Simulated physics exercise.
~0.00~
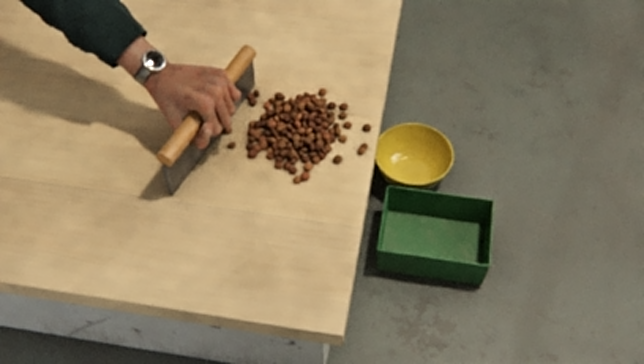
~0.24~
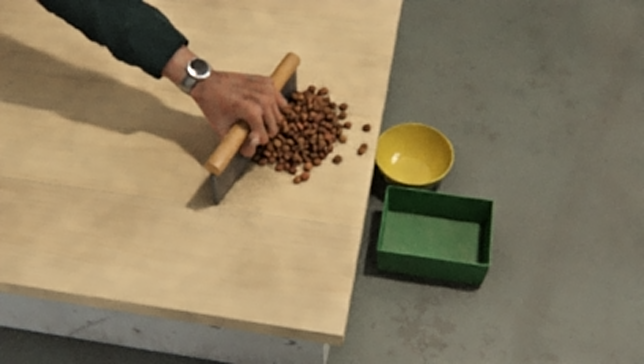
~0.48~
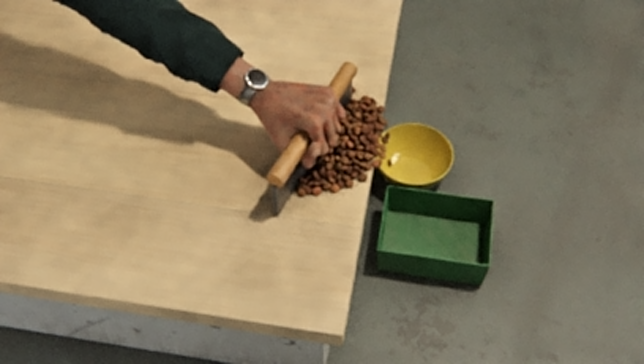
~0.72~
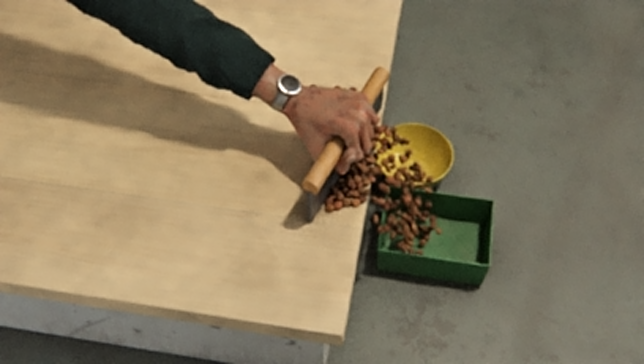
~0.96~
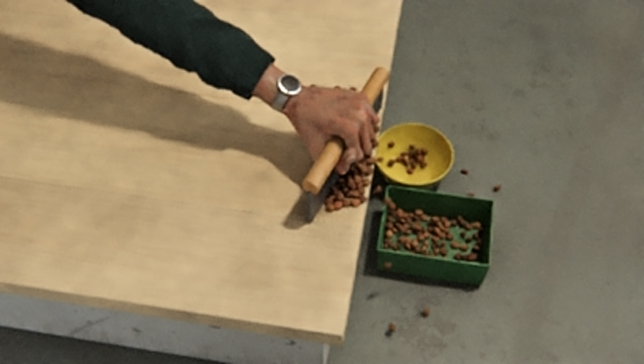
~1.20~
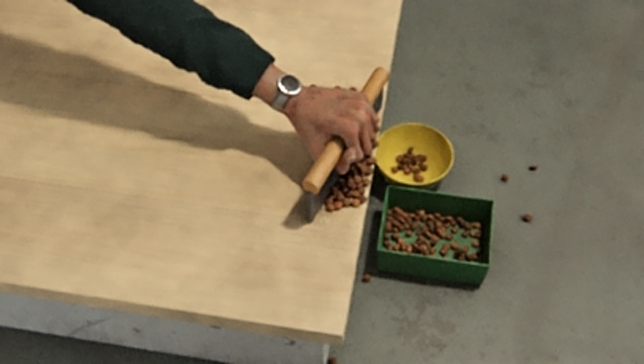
A hand pushed a pile of small brown pieces rightward across a table with a wooden-handled scraper, stopping at the edge as many spilled over. Most landed in a green tin, fewer in a yellow bowl, some scattered on the floor, and the rest stayed on top.
